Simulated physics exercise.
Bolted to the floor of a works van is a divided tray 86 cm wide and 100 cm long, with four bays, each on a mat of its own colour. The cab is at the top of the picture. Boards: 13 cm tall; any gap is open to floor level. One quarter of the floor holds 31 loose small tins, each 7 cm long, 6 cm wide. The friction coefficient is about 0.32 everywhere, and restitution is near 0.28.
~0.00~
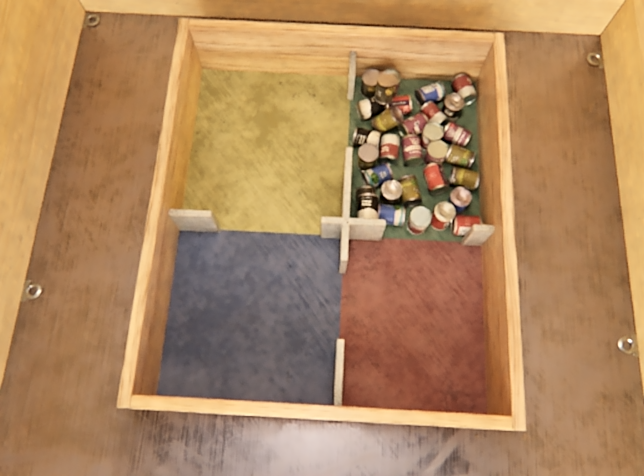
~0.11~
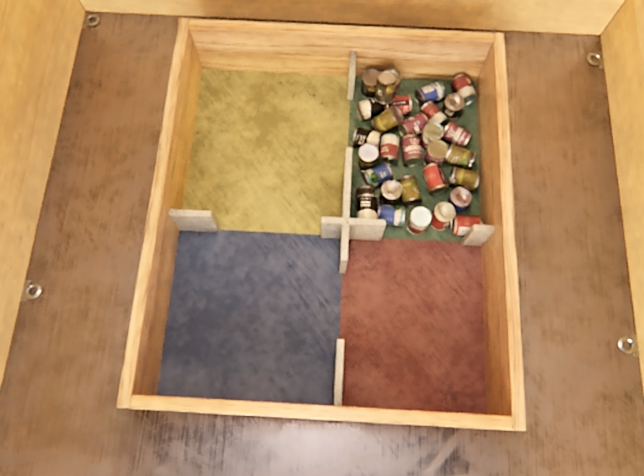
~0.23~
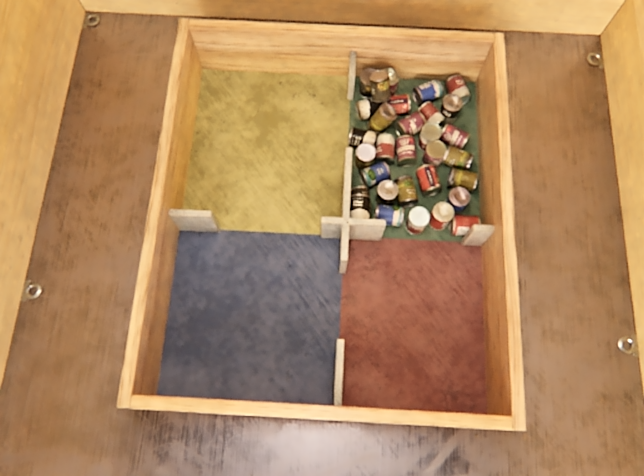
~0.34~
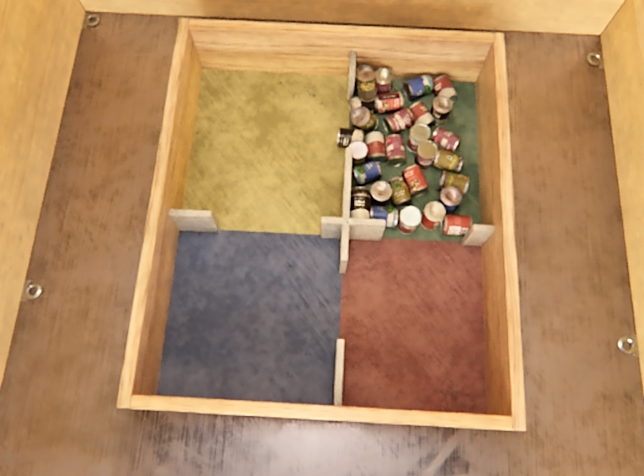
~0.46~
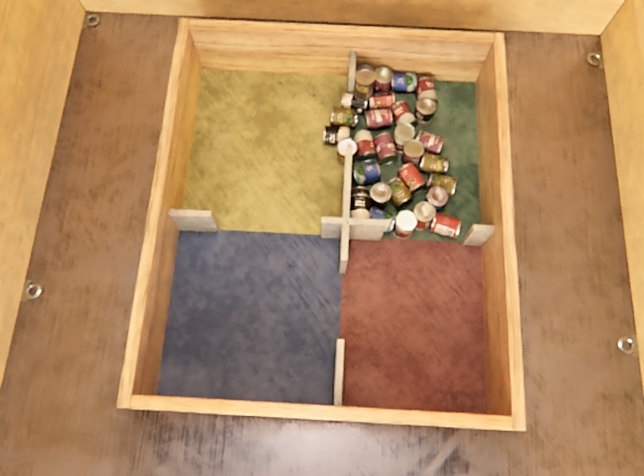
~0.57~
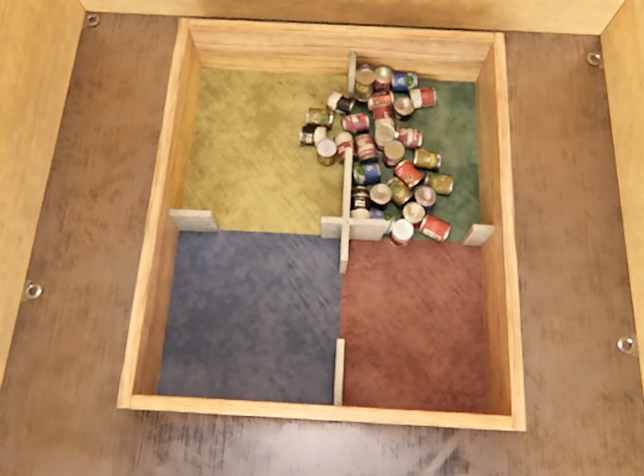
In this clip, small tins crowd the green bay of a four-bay wooden tray and lie still at first; then they shift leftward together, and several pass through a gap in the divider onto the yellow mat.
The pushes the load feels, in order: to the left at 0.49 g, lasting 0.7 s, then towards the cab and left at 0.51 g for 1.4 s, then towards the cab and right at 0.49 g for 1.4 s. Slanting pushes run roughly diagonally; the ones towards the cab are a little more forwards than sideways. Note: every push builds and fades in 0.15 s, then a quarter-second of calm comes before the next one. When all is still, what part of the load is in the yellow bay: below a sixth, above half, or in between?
Yellow bay: One sixth to one half of the load.
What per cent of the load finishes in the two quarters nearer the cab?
Some 100 %.
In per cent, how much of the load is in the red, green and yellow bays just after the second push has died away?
Red 0, green 70, yellow 30 %.
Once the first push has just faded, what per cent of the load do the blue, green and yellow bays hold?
Blue 0 %, green 70 %, yellow 30 %.
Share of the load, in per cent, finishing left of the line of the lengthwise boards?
About 30 %.
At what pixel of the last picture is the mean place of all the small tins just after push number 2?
On average, close to pixel (347, 122).
After push 1 (0.94 s), 1 in the red bay, 22 in the green bay and 8 in the yellow bay.
After push 2 (2.59 s), 22 in the green bay and 9 in the yellow bay.
After push 3 (4.24 s), 22 in the green bay and 9 in the yellow bay.
Final count (at 4.56 s), 22 in the green bay and 9 in the yellow bay. Asked share, 9 of 31, 29 per cent.
